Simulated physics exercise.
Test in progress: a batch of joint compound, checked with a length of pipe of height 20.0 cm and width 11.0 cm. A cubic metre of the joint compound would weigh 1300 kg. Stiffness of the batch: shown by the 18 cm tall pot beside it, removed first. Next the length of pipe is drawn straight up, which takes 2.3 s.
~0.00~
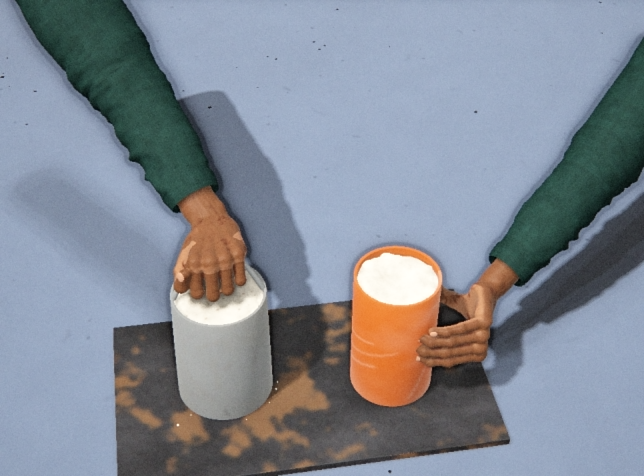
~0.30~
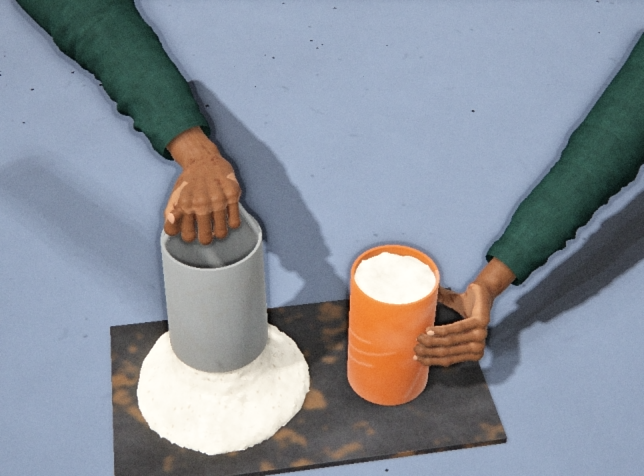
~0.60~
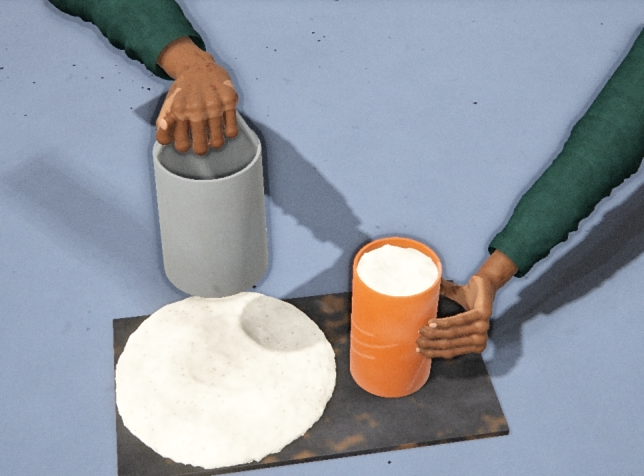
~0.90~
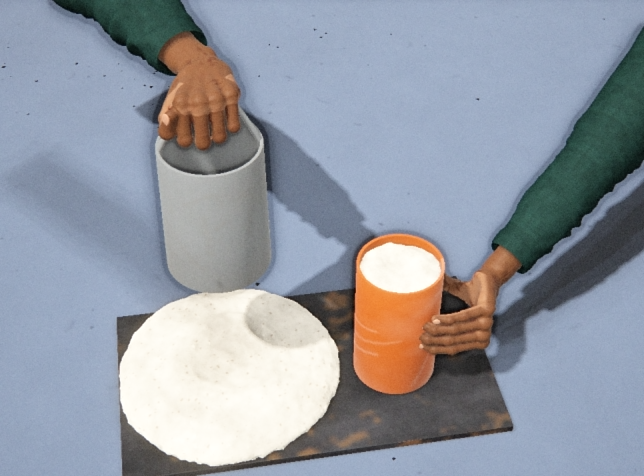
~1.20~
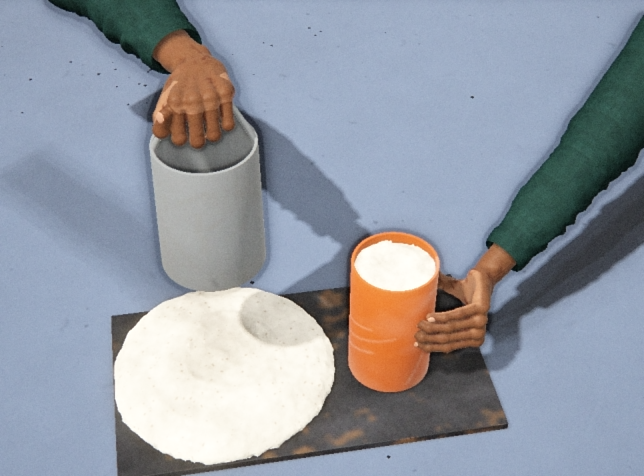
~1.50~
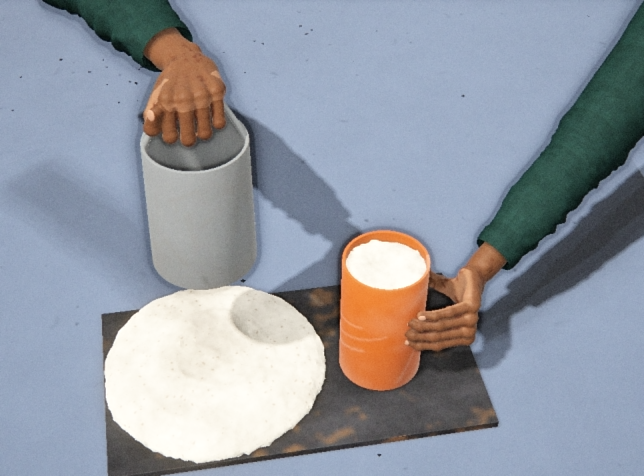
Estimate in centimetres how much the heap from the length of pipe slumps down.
14 cm.
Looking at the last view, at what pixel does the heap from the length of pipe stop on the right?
I'd mark it at about (474, 367).
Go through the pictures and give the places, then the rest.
Middle of the pot's mouth at (219, 293), still down; middle of the length of pipe's top at (398, 277), not yet moved, in the first frame.
Middle of the pot's mouth at (212, 238), raised 9.7 cm; the heap from the pot 8.9 cm high and 25 cm wide, top at (220, 342); middle of the length of pipe's top at (395, 276), not yet moved, in the second frame.
Middle of the pot's mouth at (207, 150), raised 23 cm; the heap from the pot 3.6 cm high and 32 cm wide, top at (224, 360); middle of the length of pipe's top at (397, 268), not yet moved, in the third frame.
Middle of the pot's mouth at (210, 145), raised 23 cm; the heap from the pot 3.6 cm high and 32 cm wide, top at (228, 357); middle of the length of pipe's top at (401, 265), not yet moved, in the fourth frame.
Middle of the pot's mouth at (204, 143), raised 23 cm; the heap from the pot 3.6 cm high and 32 cm wide, top at (223, 356); middle of the length of pipe's top at (395, 263), not yet moved, in the fifth frame.
Middle of the pot's mouth at (195, 141), raised 23 cm; the heap from the pot 3.6 cm high and 32 cm wide, top at (214, 354); middle of the length of pipe's top at (386, 261), not yet moved, in the sixth frame.
By 2.1 s, the length of pipe is up 5.0 cm; the joint compound has come down 8.1 cm to 12 cm and is 24 cm wide.
By 2.7 s, the length of pipe is up 13 cm; the joint compound has come down 14 cm to 6.1 cm and is 28 cm wide.
By 3.2 s, the length of pipe is up 20 cm; the joint compound has come down 14 cm to 6.0 cm and is 28 cm wide.
By 3.9 s, the length of pipe is clear; the joint compound has come down 14 cm to 6.0 cm and is 28 cm wide.
By 4.4 s, at rest, the length of pipe is clear; the joint compound has come down 14 cm to 6.0 cm and is 28 cm wide.
